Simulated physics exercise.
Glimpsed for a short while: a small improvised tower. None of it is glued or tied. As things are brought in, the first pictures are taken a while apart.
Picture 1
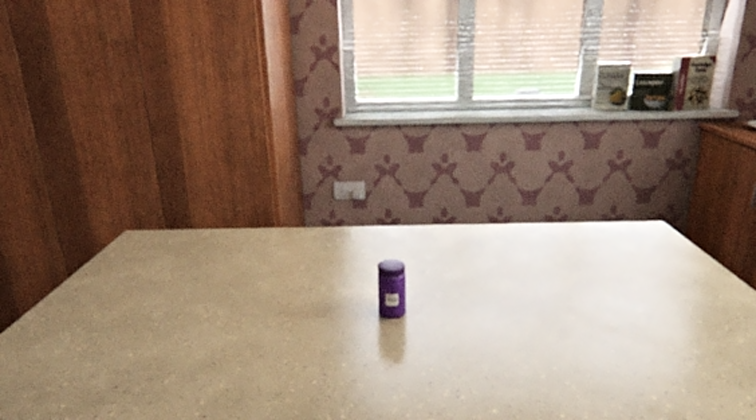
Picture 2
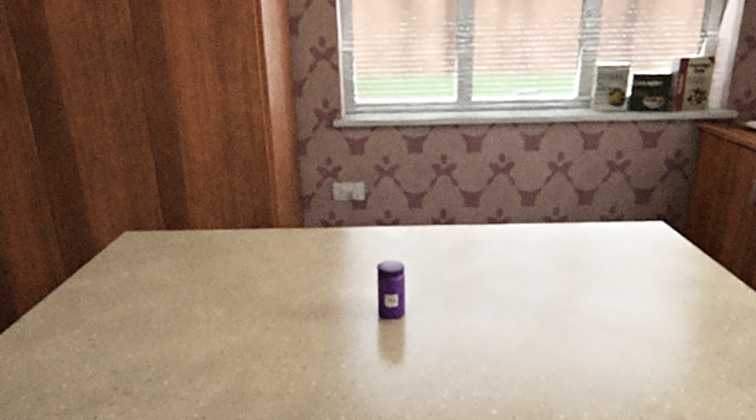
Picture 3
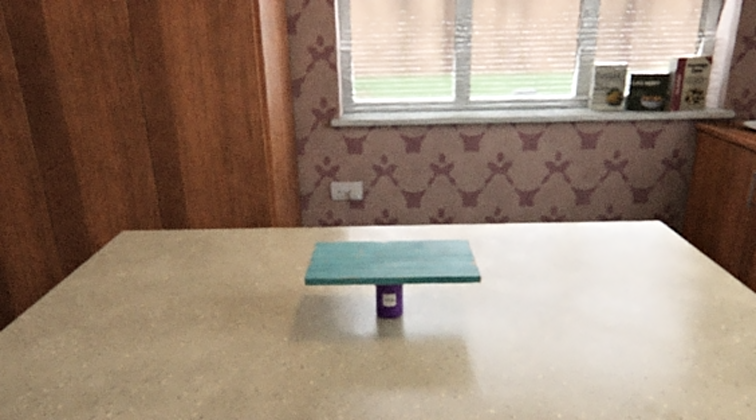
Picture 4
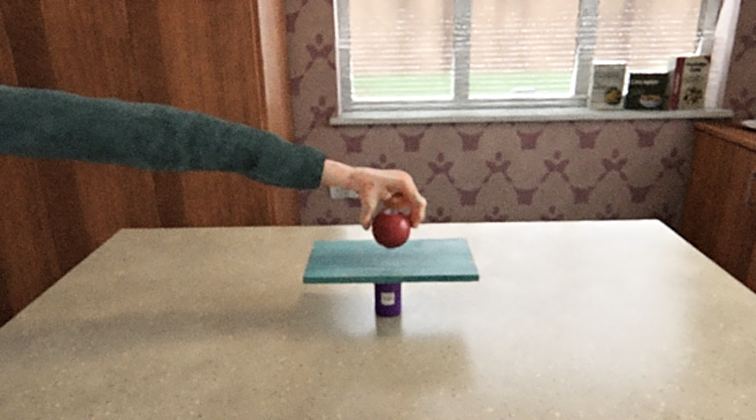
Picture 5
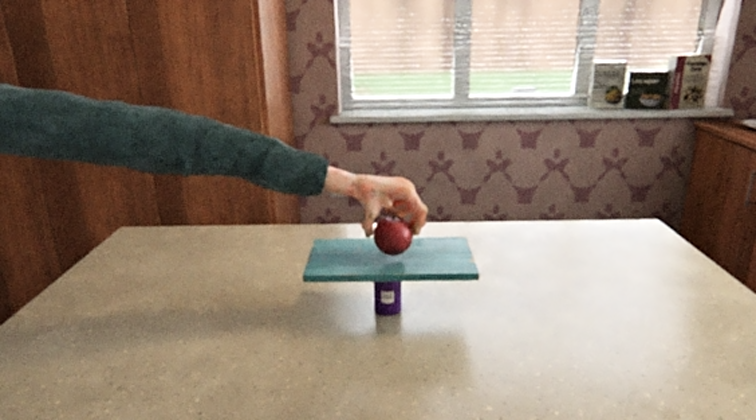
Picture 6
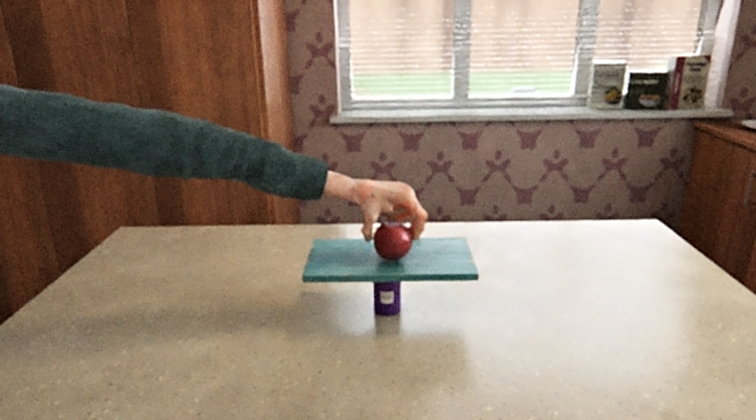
A turquoise board appears across the top of a small purple container that stands alone on a pale table at first. Then a hand in a dark green sleeve, reaching in from the left, holds a red apple above the board and lowers it a short way onto the middle, fingers still around it.
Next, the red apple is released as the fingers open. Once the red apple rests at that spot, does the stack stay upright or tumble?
The stack stays upright.
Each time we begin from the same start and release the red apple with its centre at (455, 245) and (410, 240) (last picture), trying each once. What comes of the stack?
Try one, the stack collapses; try two, it stays standing.
Then, 0.30 s later than the last frame, all is still.
Then, 0.70 s later than the last frame, red apple resting near (393, 241).
When it is over, all 3 as before. End places, in pixels of the last picture, red apple near (393, 241). The stack holds.
